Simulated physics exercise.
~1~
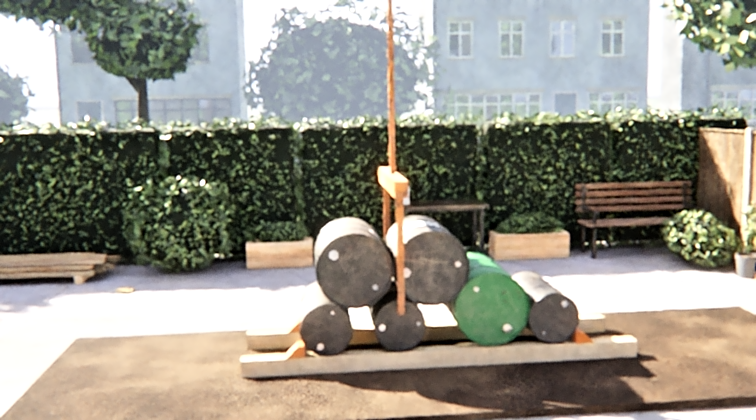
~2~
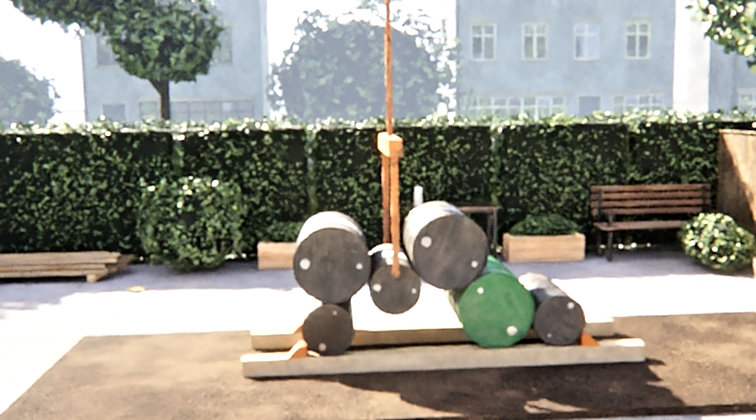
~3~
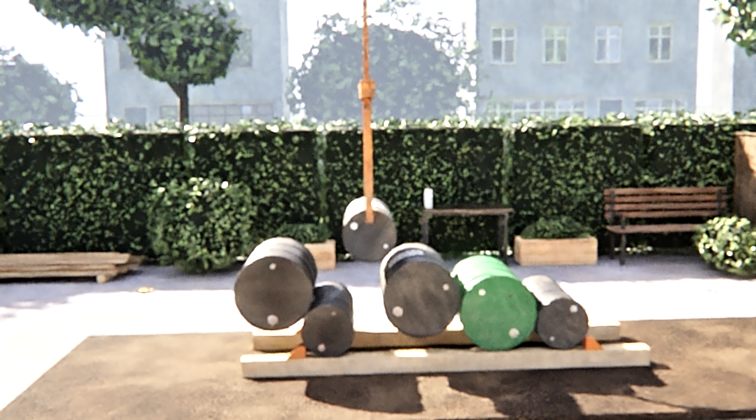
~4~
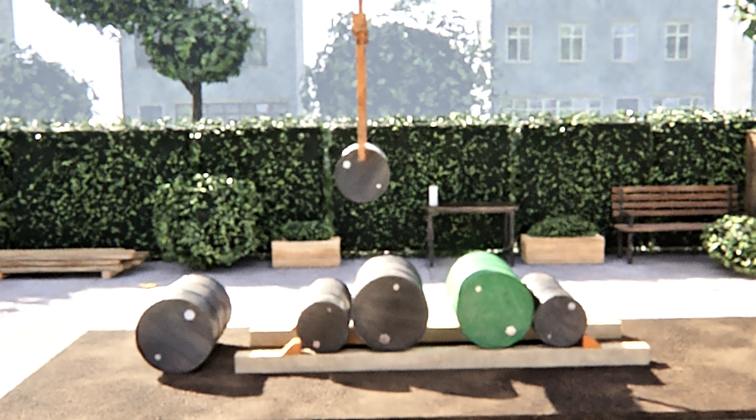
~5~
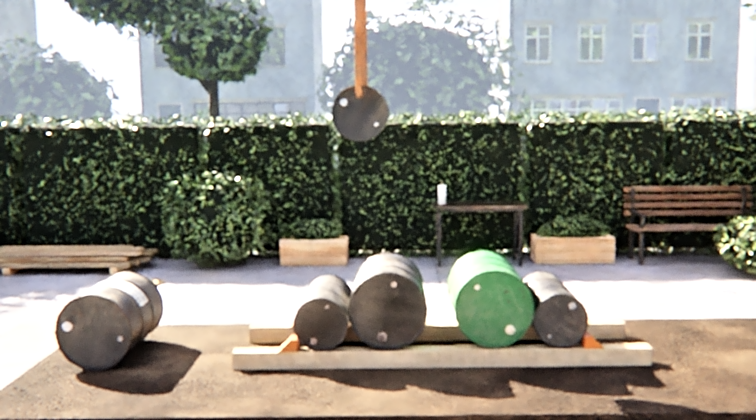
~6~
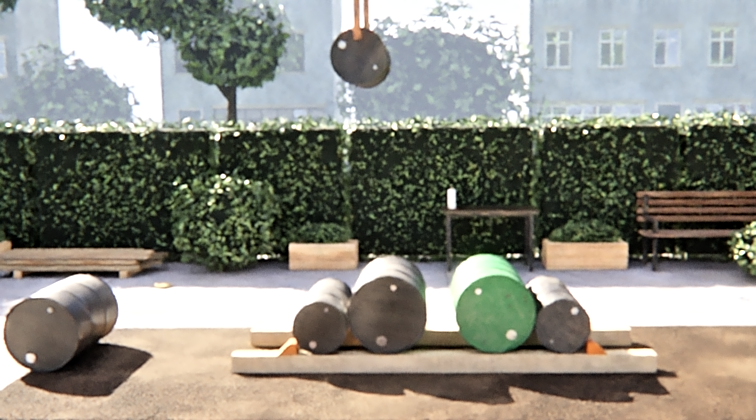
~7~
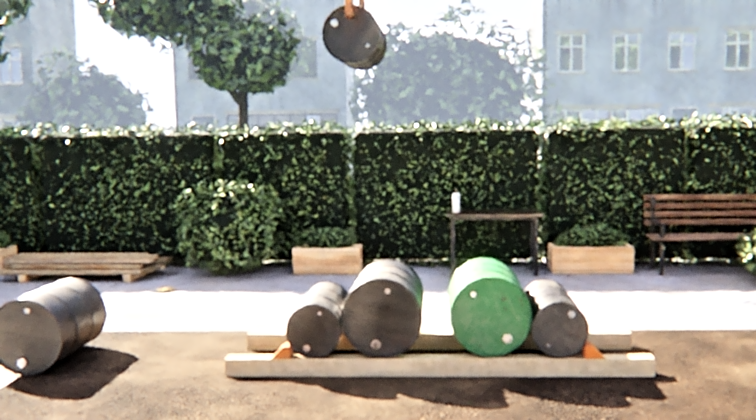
The clip shows an orange beam lifting a dark drum from the bottom row of a stack, and the two dark drums above drop, one settling on the timber bearers while the other rolls off to the left, as the green drum stays in place and the lifted drum hangs high above.
